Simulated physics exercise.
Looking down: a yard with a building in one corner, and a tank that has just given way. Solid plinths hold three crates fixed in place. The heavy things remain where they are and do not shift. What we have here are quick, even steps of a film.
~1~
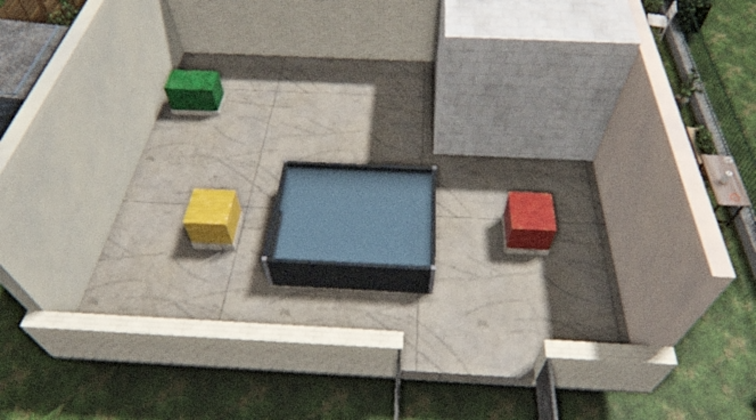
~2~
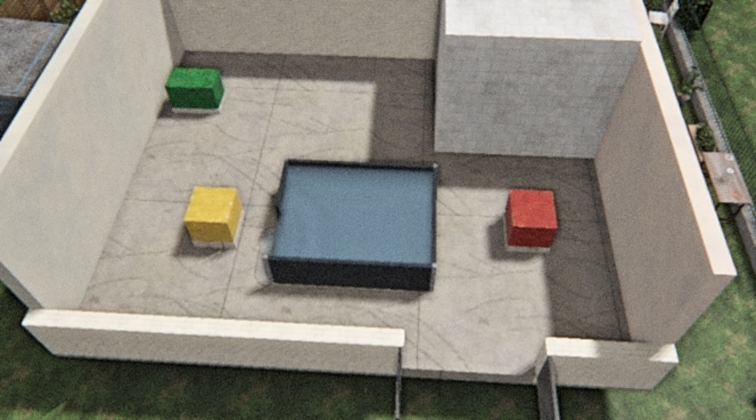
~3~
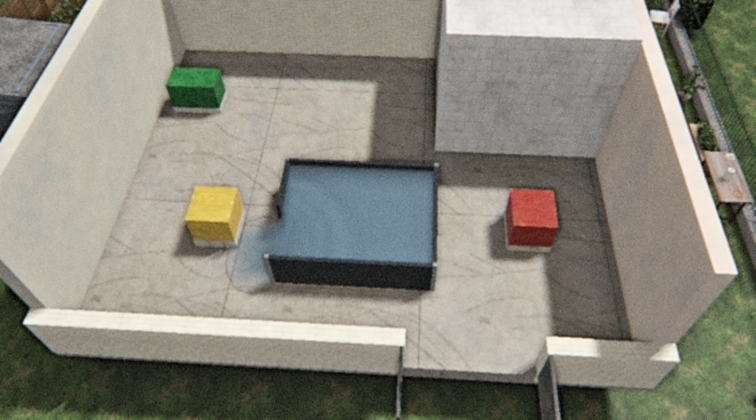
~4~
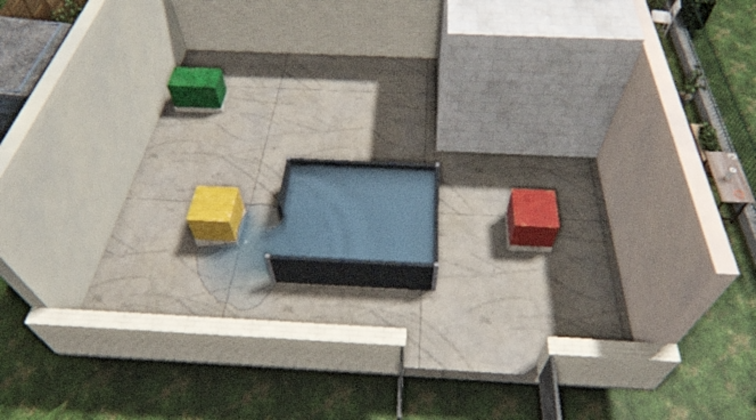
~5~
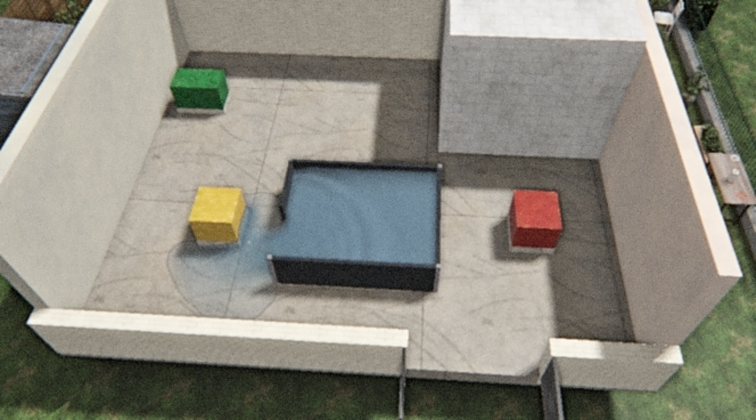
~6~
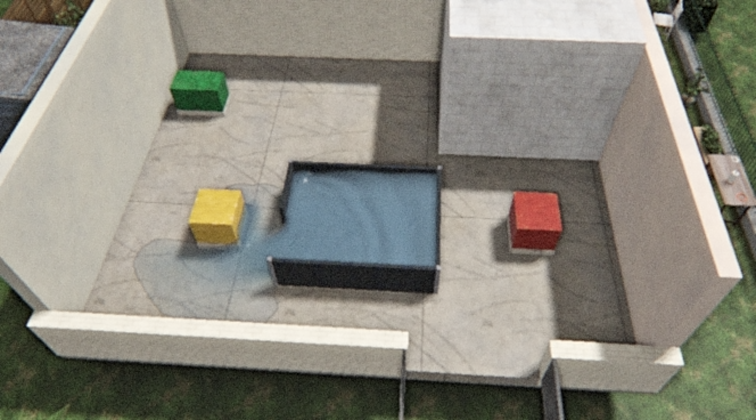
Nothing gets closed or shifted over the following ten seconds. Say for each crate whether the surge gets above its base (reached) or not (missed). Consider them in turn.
Result: The green crate is not missed by the water this time; the yellow crate is not missed by the water this time; the red crate is missed by the water this time.
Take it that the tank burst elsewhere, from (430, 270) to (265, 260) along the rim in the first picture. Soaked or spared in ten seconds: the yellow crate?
Taking them one by one, the yellow crate stays clear.
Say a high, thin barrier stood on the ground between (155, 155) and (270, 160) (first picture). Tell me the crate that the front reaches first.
I'd pick the yellow crate.
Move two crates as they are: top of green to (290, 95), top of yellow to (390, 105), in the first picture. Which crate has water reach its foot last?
My pick is the red-painted one.
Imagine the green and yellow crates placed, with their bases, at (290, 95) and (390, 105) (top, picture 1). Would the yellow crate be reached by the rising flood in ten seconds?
I'd say the yellow crate stays clear.
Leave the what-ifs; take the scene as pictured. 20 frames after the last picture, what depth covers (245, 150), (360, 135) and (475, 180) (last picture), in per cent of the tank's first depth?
In the order asked, some 2, 2 and 0 in a hundred.
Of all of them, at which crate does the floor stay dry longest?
The answer here is the one in red.
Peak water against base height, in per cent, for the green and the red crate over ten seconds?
Around 190 in a hundred for the first and 10 in a hundred for the second.
A moment on, water covers 20 % of the floor; the green crate not reached, the yellow crate water round its plinth, the red crate not reached.
Next, water covers 25 % of the floor; the green crate water round its plinth, the yellow crate water round its plinth, the red crate not reached.
Then, water covers 45 % of the floor; the green crate water round its plinth, the yellow crate water round its plinth, the red crate not reached.
Later, water covers 65 % of the floor; the green crate water round its plinth, the yellow crate water round its plinth, the red crate not reached.
In the end, water covers 85 % of the floor; the green crate was topped, the yellow crate was topped, the red crate stayed above the water.
